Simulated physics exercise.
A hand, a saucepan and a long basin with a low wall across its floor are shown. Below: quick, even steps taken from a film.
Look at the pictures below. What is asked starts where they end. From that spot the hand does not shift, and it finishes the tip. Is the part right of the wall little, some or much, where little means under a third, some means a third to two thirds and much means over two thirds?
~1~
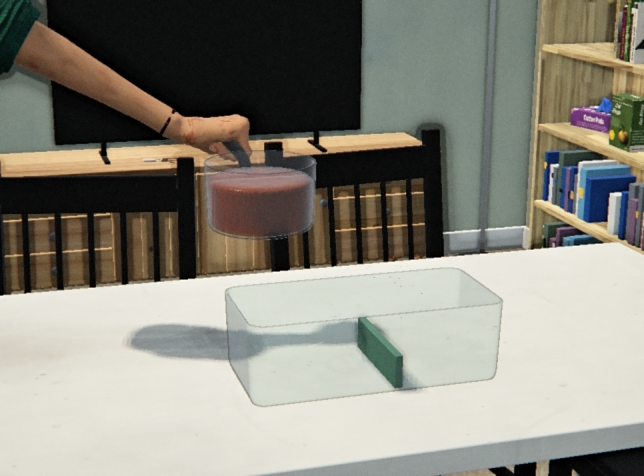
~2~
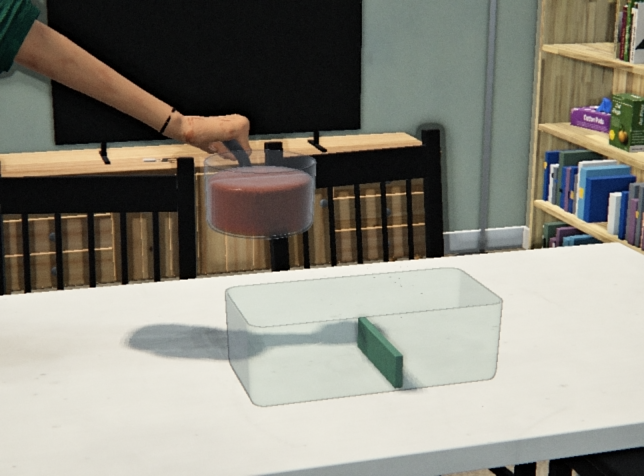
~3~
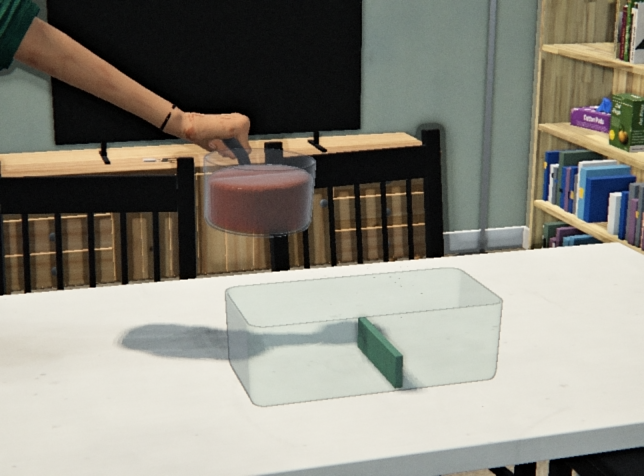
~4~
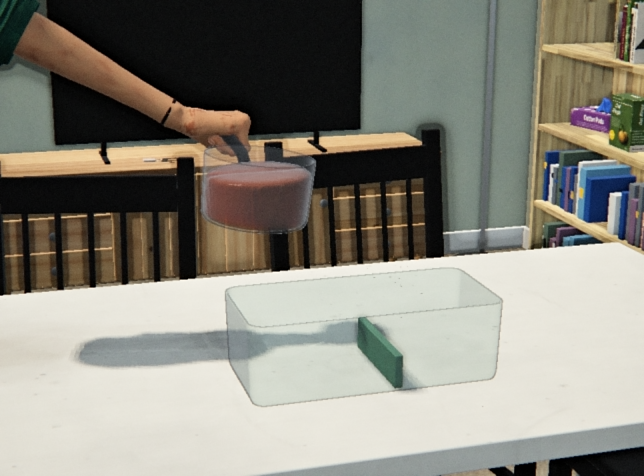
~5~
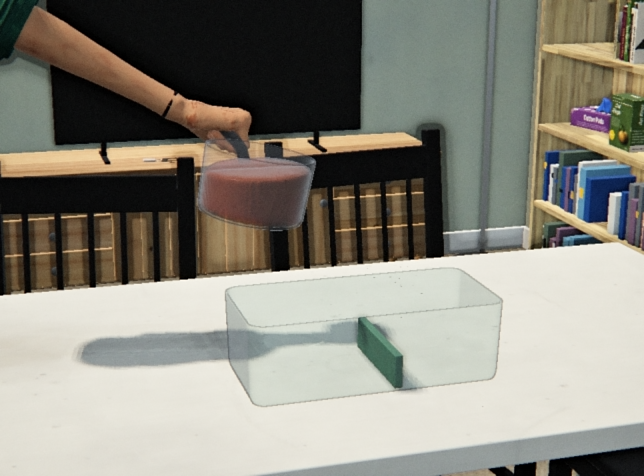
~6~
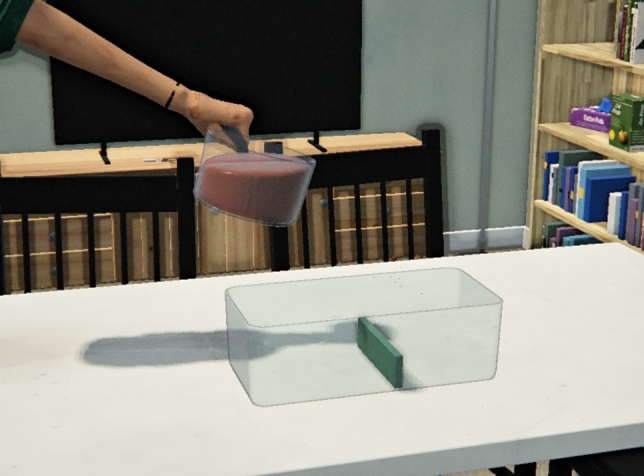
Much.
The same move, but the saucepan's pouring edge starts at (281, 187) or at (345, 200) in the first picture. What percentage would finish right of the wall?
20 and 95 per cent.
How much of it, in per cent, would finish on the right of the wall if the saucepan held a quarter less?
About 85 in a hundred.
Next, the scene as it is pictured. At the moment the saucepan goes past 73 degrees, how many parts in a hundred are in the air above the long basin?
Estimate: 35 per cent, roughly.
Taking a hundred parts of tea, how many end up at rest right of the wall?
I'd put it near 90 per cent.
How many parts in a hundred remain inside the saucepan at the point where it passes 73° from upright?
Around 55 percent remains.
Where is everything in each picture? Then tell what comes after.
The first frame shows tilt 0°; pouring edge (313, 160); surface from (208, 181) to (310, 174); the long basin's rim runs from (236, 309) to (481, 285); the wall's top is at (380, 337).
The second frame shows tilt 1°; pouring edge (313, 160); surface from (207, 181) to (309, 174).
The third frame shows tilt 3°; pouring edge (313, 160); surface from (206, 180) to (309, 172).
The fourth frame shows tilt 6°; pouring edge (312, 160); surface from (205, 176) to (309, 169).
The fifth frame shows tilt 11°; pouring edge (312, 160); surface from (204, 171) to (308, 166).
The sixth frame shows tilt 17°; pouring edge (312, 161); surface from (201, 166) to (308, 162).
A moment on, the saucepan is tipped part way and 57 per cent is still to pour, 6 is left of the wall and 3 right of it.
Next, the saucepan is tipped right over and 7 per cent is still to pour, 8 is left of the wall and 66 right of it.
Then the saucepan is tipped right over and 0 per cent is still to pour, 11 is left of the wall and 88 right of it.
Later the saucepan is tipped right over and 0 per cent is still to pour, 11 is left of the wall and 88 right of it.
In the end 11 per cent lies left of the wall, 88 right of it and 1 outside.
